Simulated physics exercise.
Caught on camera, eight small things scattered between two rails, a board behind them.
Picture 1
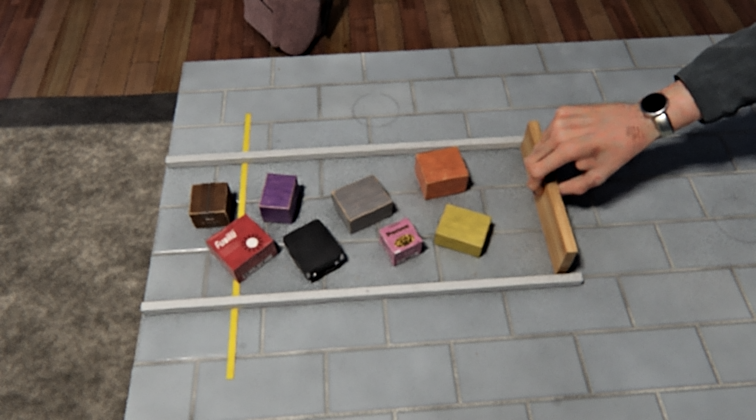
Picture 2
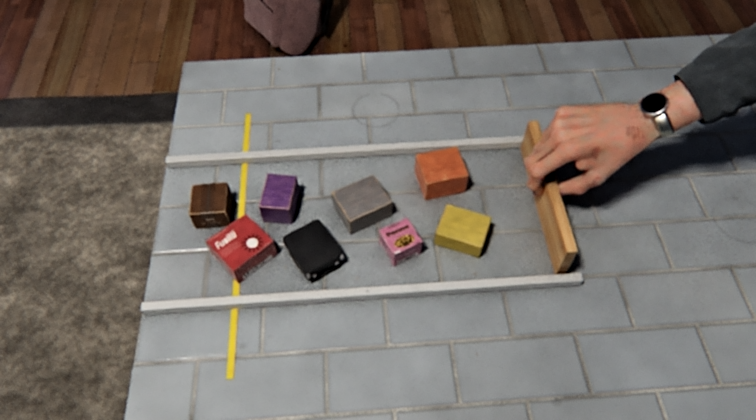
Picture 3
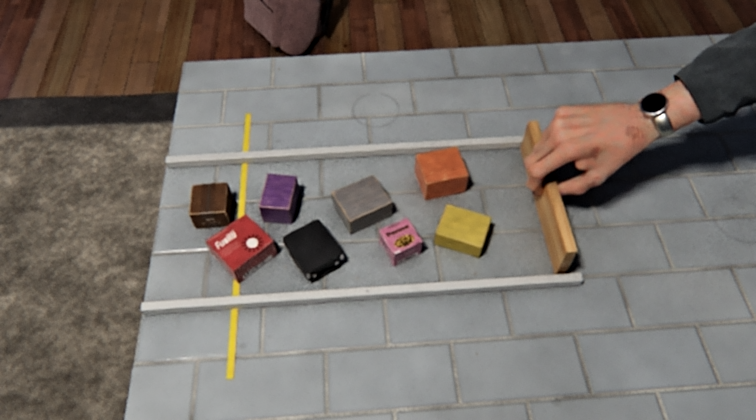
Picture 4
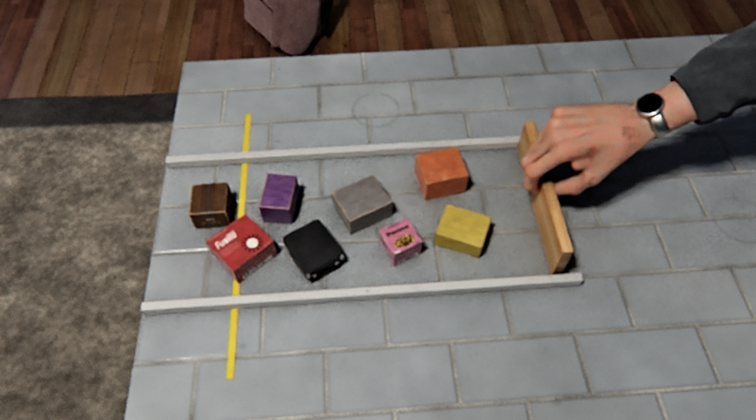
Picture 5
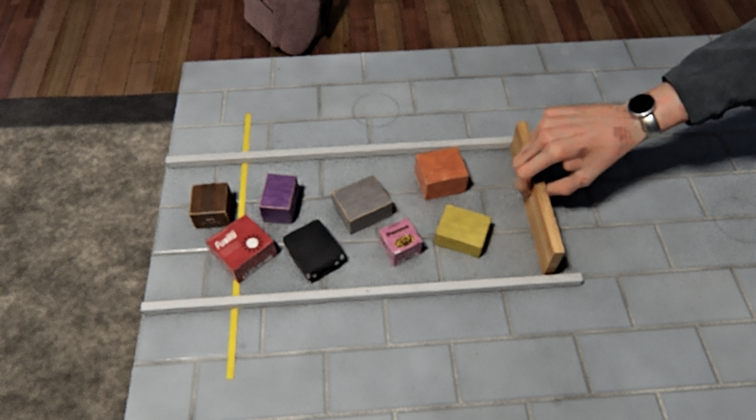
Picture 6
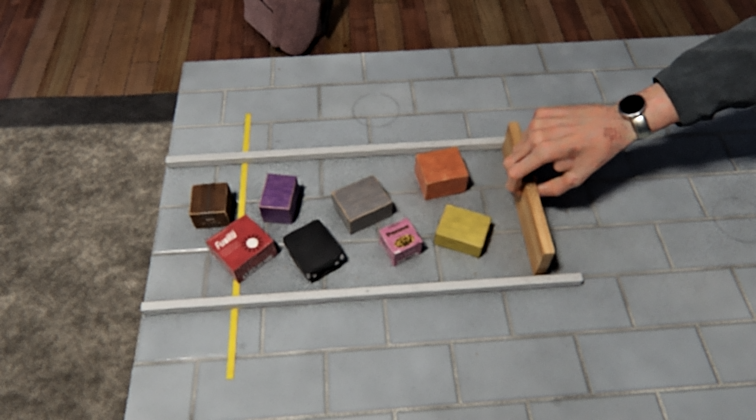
On a grey tiled surface, eight small boxes and blocks sit scattered between two pale rails, with a yellow strip crossing at the left. A hand wearing a watch holds a wooden board upright at the right, still at first, then slides it slightly left while the objects stay put.
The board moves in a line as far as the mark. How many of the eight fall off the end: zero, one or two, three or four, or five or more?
The number that fall off is three or four.
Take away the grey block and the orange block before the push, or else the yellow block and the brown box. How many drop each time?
Fallen: 2, and 1 in the other try.
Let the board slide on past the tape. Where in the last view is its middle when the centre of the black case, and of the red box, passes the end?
Near (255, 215) and (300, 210).
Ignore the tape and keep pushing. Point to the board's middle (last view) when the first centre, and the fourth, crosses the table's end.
At (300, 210) for the first, at (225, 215) for the fourth.
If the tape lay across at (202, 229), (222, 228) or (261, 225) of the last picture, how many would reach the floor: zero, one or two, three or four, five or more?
For each place: Five or more; three to four; one or two.
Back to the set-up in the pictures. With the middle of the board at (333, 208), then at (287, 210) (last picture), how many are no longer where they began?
7 and 8.
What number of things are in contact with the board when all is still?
In contact: 2.
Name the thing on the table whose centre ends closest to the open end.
That is the purple block.
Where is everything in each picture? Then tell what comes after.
Brown box (212, 205); red box (242, 248); purple block (280, 198); board (546, 194); tape (240, 227), in the first frame.
Red box (242, 248); board (546, 194), in the second frame.
Purple block (280, 199); grey block (362, 204), in the third frame.
Brown box (212, 205); pink box (400, 242), in the fourth frame.
Red box (242, 248); orange block (441, 173), in the fifth frame.
Brown box (212, 205); red box (242, 248); purple block (280, 199); board (525, 196); tape (240, 227), in the sixth frame.
Soon after, none off yet; brown box at rest near (212, 205); red box at rest near (241, 248); purple block at rest near (280, 199).
In the end, the number that fall off is three or four; gone, black case, red box and brown box.
